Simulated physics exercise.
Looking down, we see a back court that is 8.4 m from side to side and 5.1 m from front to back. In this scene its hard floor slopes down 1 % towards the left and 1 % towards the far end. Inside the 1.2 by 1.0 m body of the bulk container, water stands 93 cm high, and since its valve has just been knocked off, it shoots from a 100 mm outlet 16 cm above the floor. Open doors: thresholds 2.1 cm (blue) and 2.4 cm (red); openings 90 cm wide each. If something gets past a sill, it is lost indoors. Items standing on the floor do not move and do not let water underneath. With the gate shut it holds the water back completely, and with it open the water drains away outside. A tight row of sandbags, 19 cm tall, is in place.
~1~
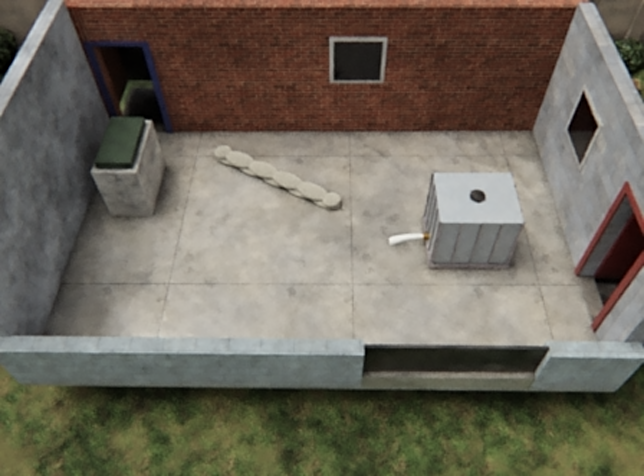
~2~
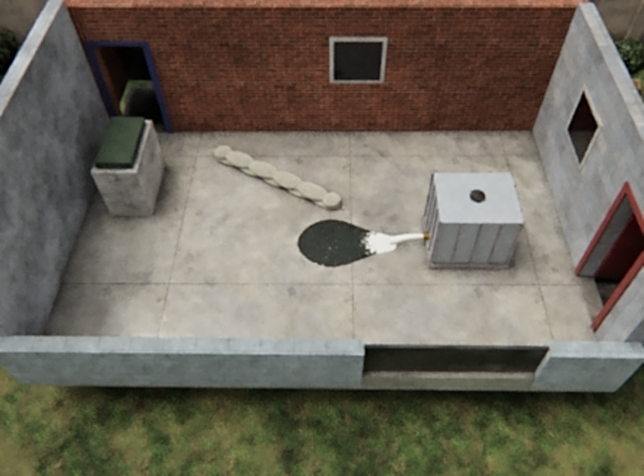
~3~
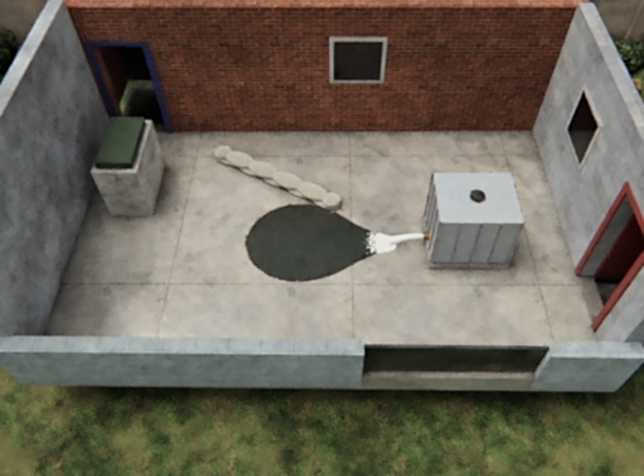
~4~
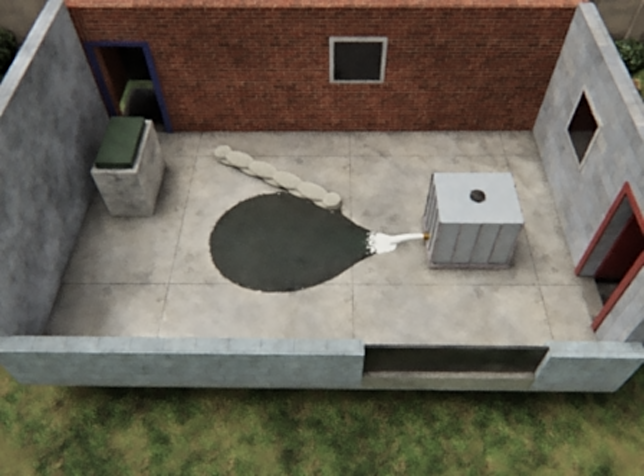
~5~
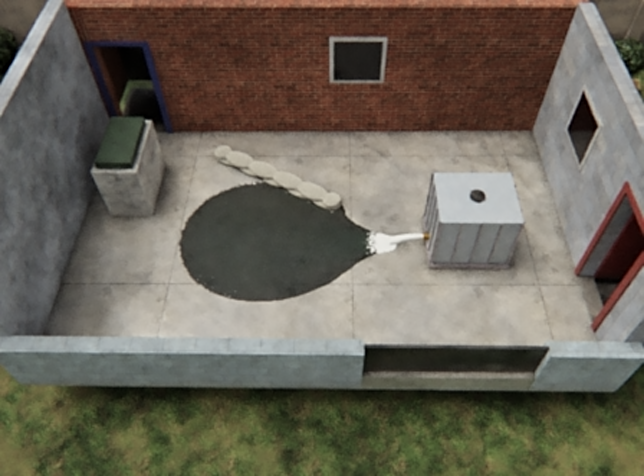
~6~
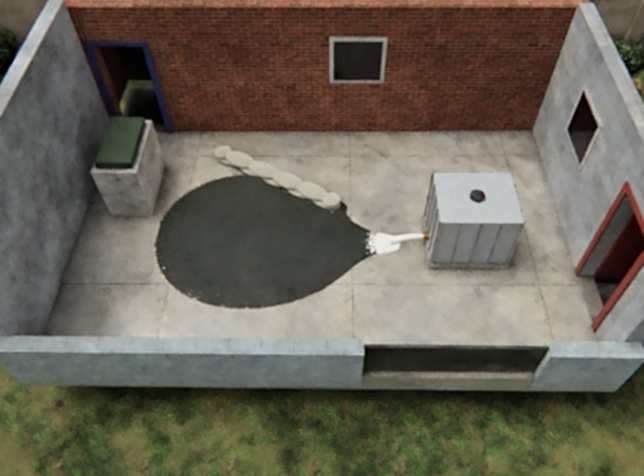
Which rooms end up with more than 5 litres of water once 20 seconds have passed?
Taking each in turn: Behind the blue door, over 5 litres; behind the red door, 5 litres or less.
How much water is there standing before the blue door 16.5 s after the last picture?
The depth there is around 5.5 cm.
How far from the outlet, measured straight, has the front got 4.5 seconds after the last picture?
Some 6.4 m out.
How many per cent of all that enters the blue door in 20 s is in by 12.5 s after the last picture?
Share in: Approx. 30%.
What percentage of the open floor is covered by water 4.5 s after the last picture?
Near 35 per cent of the floor.
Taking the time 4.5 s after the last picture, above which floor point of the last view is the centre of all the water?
Roughly (204, 224) in the last view.
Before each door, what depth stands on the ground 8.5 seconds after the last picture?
Depths in centimetres: Blue 3.5, red 0.0.
Then, 1.5 s after the last picture water covers 25 % of the floor and is deepest (5 cm) near (388, 246); blue door not reached, red door not reached.
Then, 4.5 s after the last picture water covers 35 % of the floor and is deepest (5 cm) near (388, 246); blue door 1.7 cm at the sill, 0 L in, red door not reached.
Then, 8.5 s after the last picture water covers 40 % of the floor and is deepest (5 cm) near (388, 246); blue door 3.4 cm at the sill, 1 L in, red door not reached.
Then, 12.5 s after the last picture water covers 45 % of the floor and is deepest (5 cm) near (115, 134); blue door 4.4 cm at the sill, 11 L in, red door not reached.
Then, 16.5 s after the last picture water covers 50 % of the floor and is deepest (6 cm) near (115, 134); blue door 5.3 cm at the sill, 35 L in, red door not reached.
